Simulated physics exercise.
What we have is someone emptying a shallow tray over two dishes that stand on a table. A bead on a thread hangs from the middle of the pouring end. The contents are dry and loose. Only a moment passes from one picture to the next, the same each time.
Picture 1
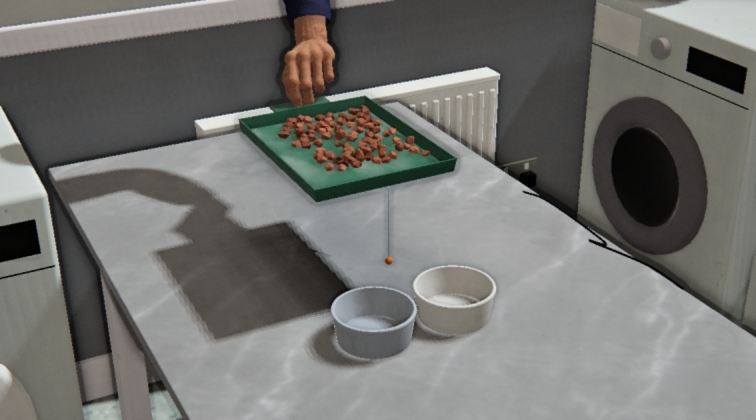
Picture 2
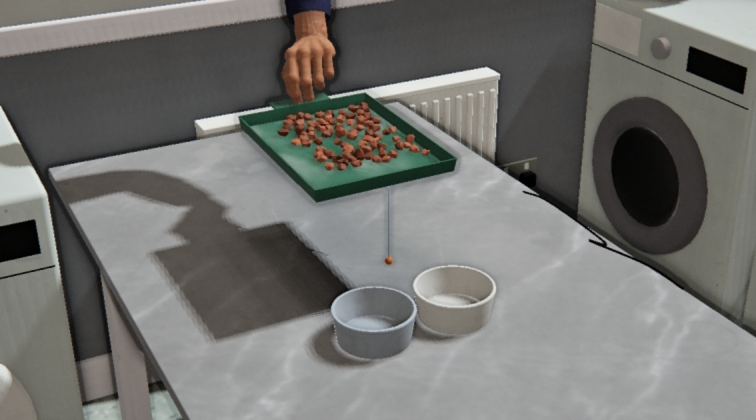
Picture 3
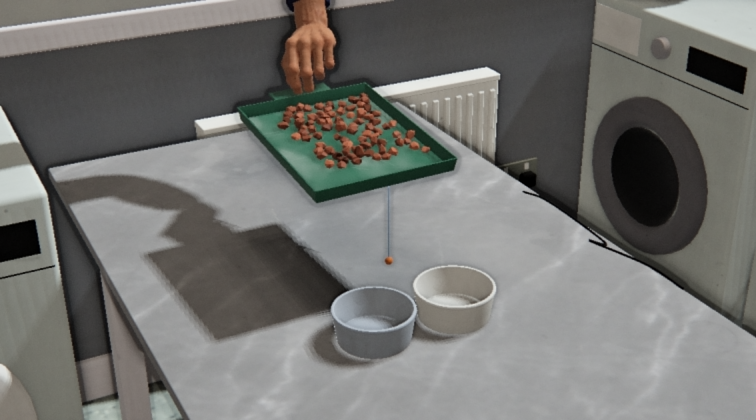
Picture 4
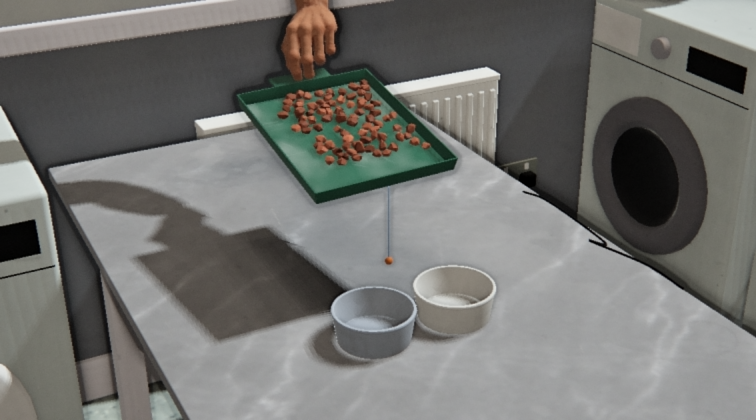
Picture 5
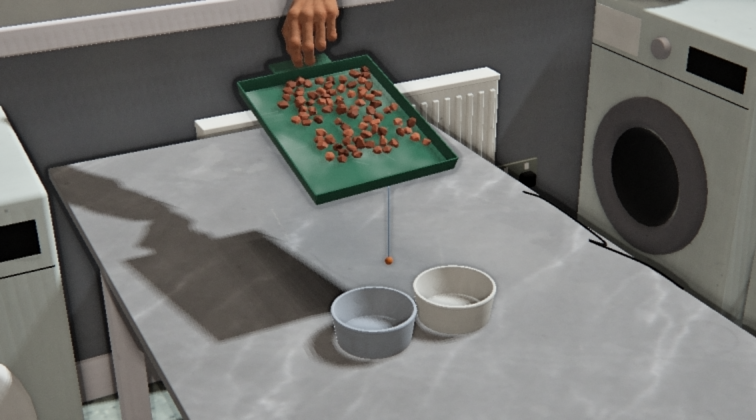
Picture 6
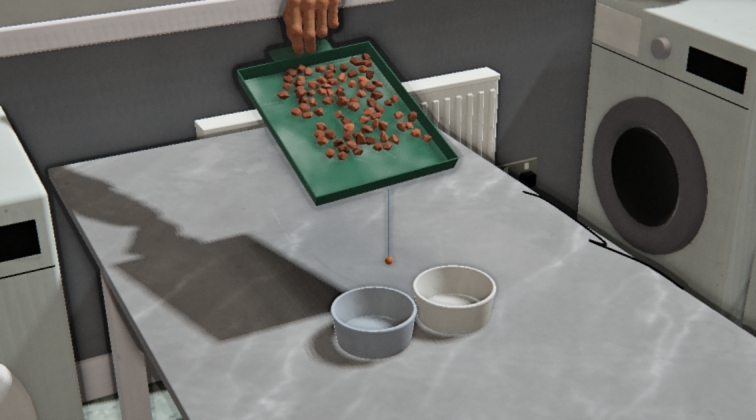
A green tray of reddish-brown bits was gradually raised at its far end by a hand, sloping toward the near side, while the hanging bead and two bowls on the table stayed still.
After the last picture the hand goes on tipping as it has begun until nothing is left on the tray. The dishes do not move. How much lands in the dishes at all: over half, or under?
Caught overall: Over half.
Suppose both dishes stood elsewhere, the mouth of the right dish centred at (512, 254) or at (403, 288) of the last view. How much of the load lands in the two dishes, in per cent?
In turn 20 and 70 in a hundred.
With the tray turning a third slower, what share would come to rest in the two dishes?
Close to 70 per cent.
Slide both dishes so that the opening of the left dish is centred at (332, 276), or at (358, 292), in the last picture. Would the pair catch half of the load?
The first try: Less than half. The second: Most of it.
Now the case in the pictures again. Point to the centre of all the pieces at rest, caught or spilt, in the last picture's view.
Near (380, 328).
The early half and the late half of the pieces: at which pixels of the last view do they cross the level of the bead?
The first part at (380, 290); the rest at (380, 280).
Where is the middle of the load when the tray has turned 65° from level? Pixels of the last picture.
Close to (374, 175).
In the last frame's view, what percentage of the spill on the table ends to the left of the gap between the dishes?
Close to 90 per cent.
Just after the last frame, tray tipped steeply; almost all on the tray; about a tenth in the air.
A moment on, tray tipped past a quarter turn; roughly a quarter on the tray; roughly a third in the left dish; about a tenth in the right dish; about a tenth outside both; about a tenth in the air.
Further on, tray tipped past a quarter turn; roughly half in the left dish; roughly a quarter in the right dish; roughly a quarter outside both.
When it is over, tray tipped past a quarter turn; roughly half in the left dish; roughly a quarter in the right dish; roughly a quarter outside both.
